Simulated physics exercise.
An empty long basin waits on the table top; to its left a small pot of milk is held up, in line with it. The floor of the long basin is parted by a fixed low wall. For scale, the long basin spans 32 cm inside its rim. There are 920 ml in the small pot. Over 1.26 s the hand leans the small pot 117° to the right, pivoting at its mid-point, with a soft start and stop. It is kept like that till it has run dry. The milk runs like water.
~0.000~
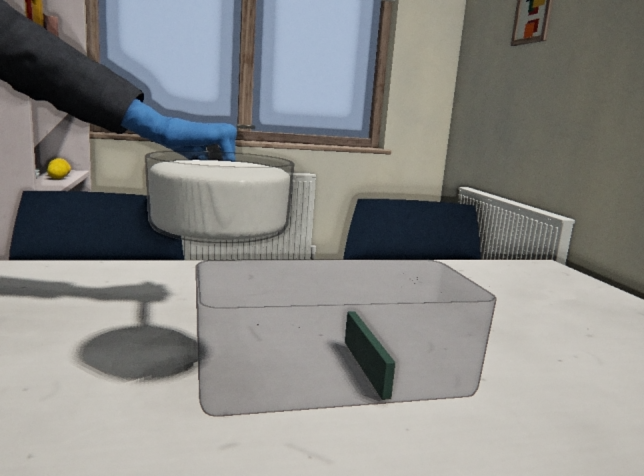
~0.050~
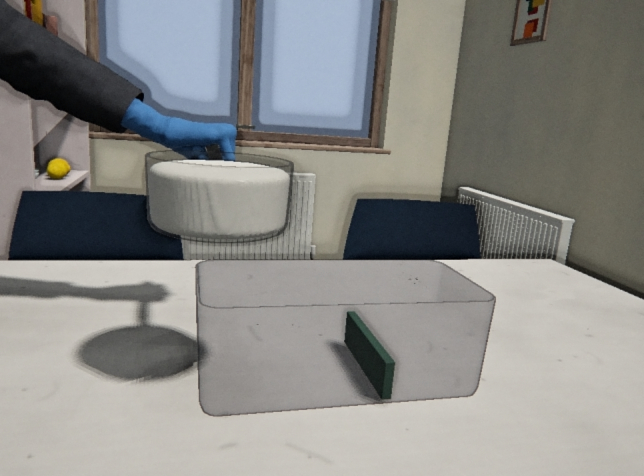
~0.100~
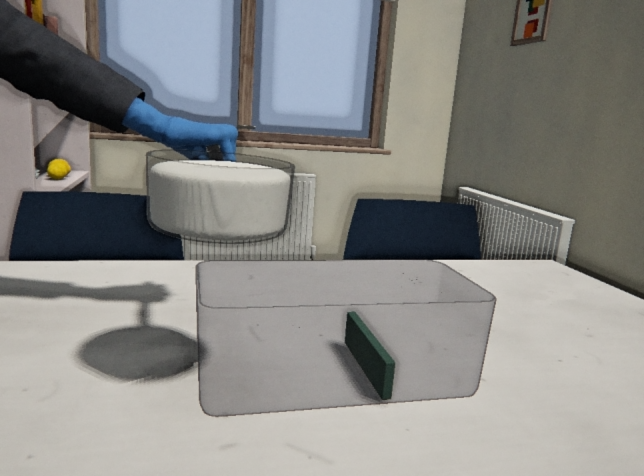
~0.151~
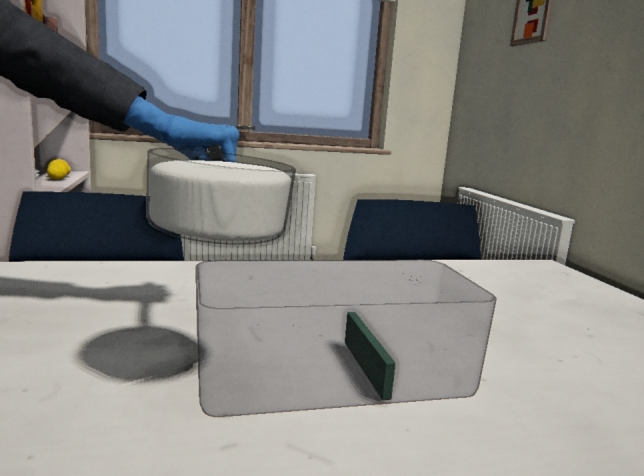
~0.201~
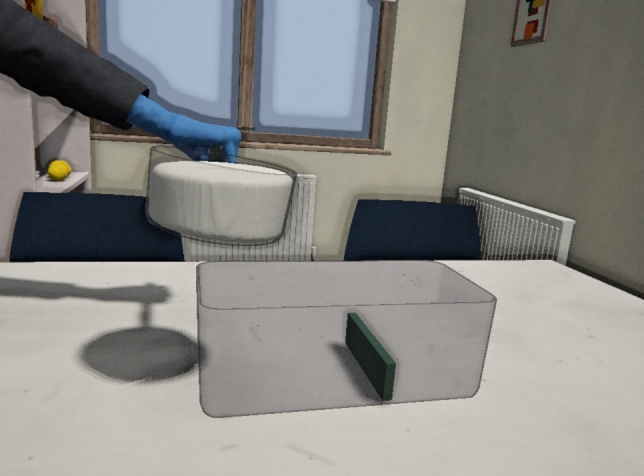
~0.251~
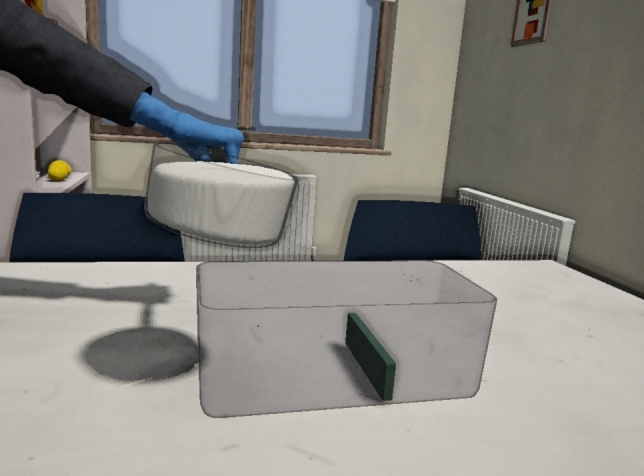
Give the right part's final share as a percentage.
Roughly 5 per cent is past the wall.
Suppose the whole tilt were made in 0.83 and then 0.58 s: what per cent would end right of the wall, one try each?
First 10, then 15 per cent.
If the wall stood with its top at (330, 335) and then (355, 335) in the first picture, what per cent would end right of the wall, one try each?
In turn about 55 and 15 per cent.
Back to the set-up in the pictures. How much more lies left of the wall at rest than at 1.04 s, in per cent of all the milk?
Near 5 in a hundred.
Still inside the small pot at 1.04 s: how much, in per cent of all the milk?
Some 5 per cent.
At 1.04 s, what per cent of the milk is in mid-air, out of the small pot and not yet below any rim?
Some 3 per cent.
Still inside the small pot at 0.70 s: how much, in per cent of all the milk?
Near 46 in a hundred.
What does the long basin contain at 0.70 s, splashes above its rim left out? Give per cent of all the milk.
Near 26 in a hundred.
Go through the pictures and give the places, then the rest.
In the first picture, it leans 0°; its right rim is at (291, 164); the milk meets the walls at (150, 166) and (288, 172); the long basin's rim runs from (198, 283) to (466, 280); the wall's top is at (369, 336).
In the second picture, it leans 0°; its right rim is at (291, 164); the milk meets the walls at (149, 166) and (288, 172).
In the third picture, it leans 2°; its right rim is at (292, 166); the milk meets the walls at (150, 166) and (288, 173).
In the fourth picture, it leans 4°; its right rim is at (293, 169); the milk meets the walls at (151, 166) and (288, 174).
In the fifth picture, it leans 7°; its right rim is at (294, 174); the milk meets the walls at (153, 167) and (289, 175).
In the sixth picture, it leans 11°; its right rim is at (295, 179); the milk meets the walls at (154, 168) and (293, 176).
By 0.70 s the tilt is 69° and 46 per cent is still to pour, 27 is left of the wall and 0 right of it.
By 1.04 s the tilt is 108° and 5 per cent is still to pour, 89 is left of the wall and 3 right of it.
By 1.38 s the tilt is 117° and 0 per cent is still to pour, 95 is left of the wall and 5 right of it.
By 1.76 s the tilt is 117° and 0 per cent is still to pour, 95 is left of the wall and 5 right of it.
At rest 95 per cent lies left of the wall, 5 right of it and 0 outside.
